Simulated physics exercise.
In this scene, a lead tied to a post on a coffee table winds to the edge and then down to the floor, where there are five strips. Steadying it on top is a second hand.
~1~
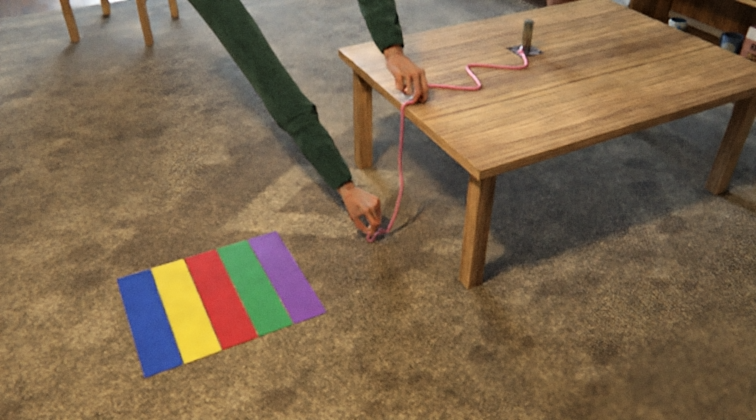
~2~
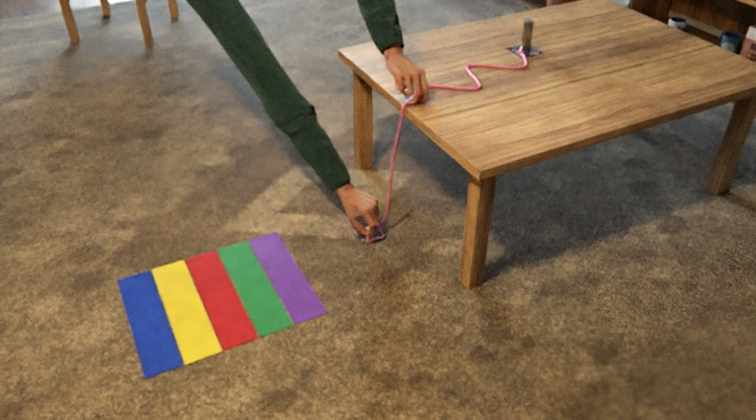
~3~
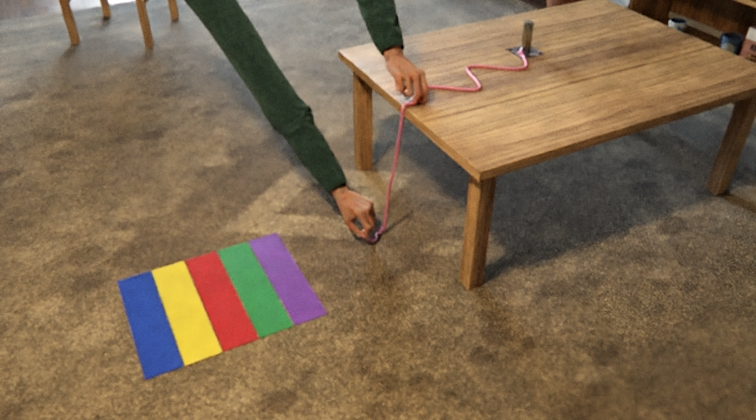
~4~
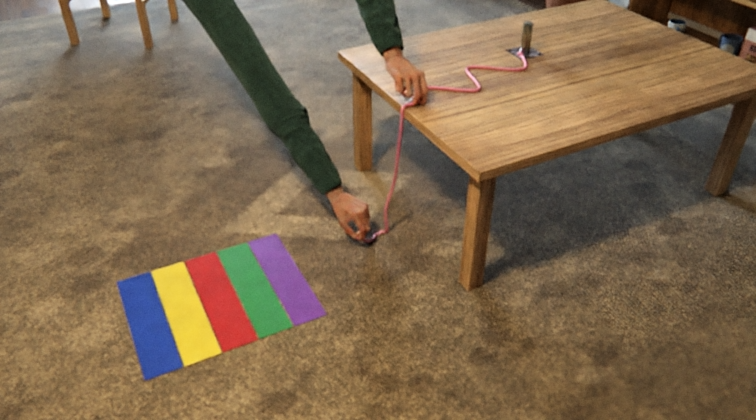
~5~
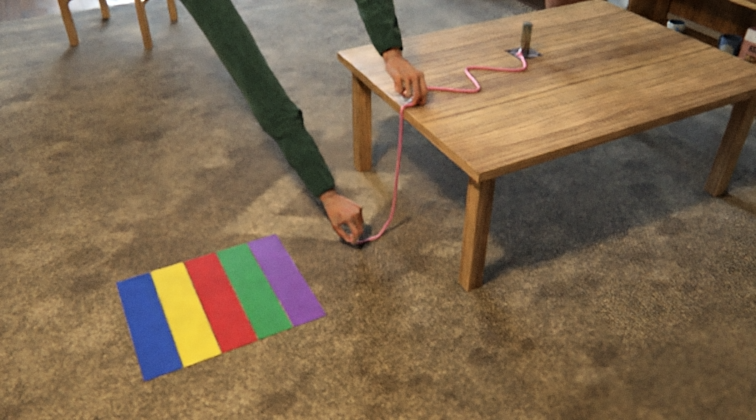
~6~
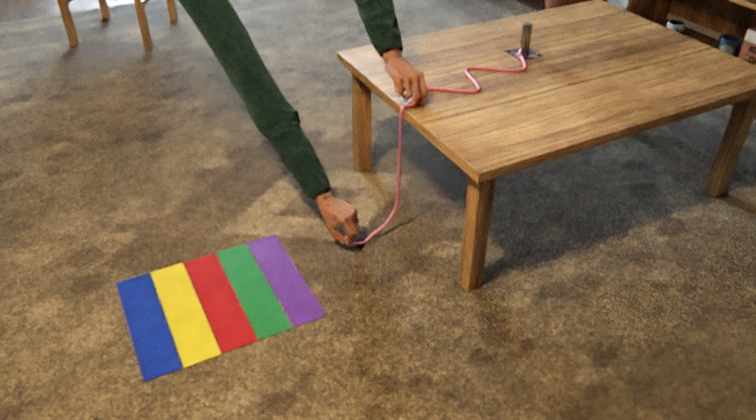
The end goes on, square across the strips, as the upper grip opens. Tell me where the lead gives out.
It gives out over the yellow strip.
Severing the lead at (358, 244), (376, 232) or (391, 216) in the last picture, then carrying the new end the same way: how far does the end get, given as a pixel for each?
Near (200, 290), (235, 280) and (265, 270).
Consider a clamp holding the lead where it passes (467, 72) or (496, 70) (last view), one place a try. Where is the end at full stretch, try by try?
Approximately (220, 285) and (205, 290), respectively.
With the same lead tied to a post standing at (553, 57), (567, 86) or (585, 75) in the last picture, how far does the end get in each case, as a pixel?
Taking the tries in turn, you get (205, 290), (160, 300) and (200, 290).
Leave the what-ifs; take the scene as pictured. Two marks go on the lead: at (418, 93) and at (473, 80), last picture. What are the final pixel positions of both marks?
End positions: About (361, 127) and about (431, 87).
Early on, end near (231, 279); over red.
Midway, end near (197, 290); over red.
At the end of the slack, end near (177, 297); over yellow. The end stops over the yellow strip.
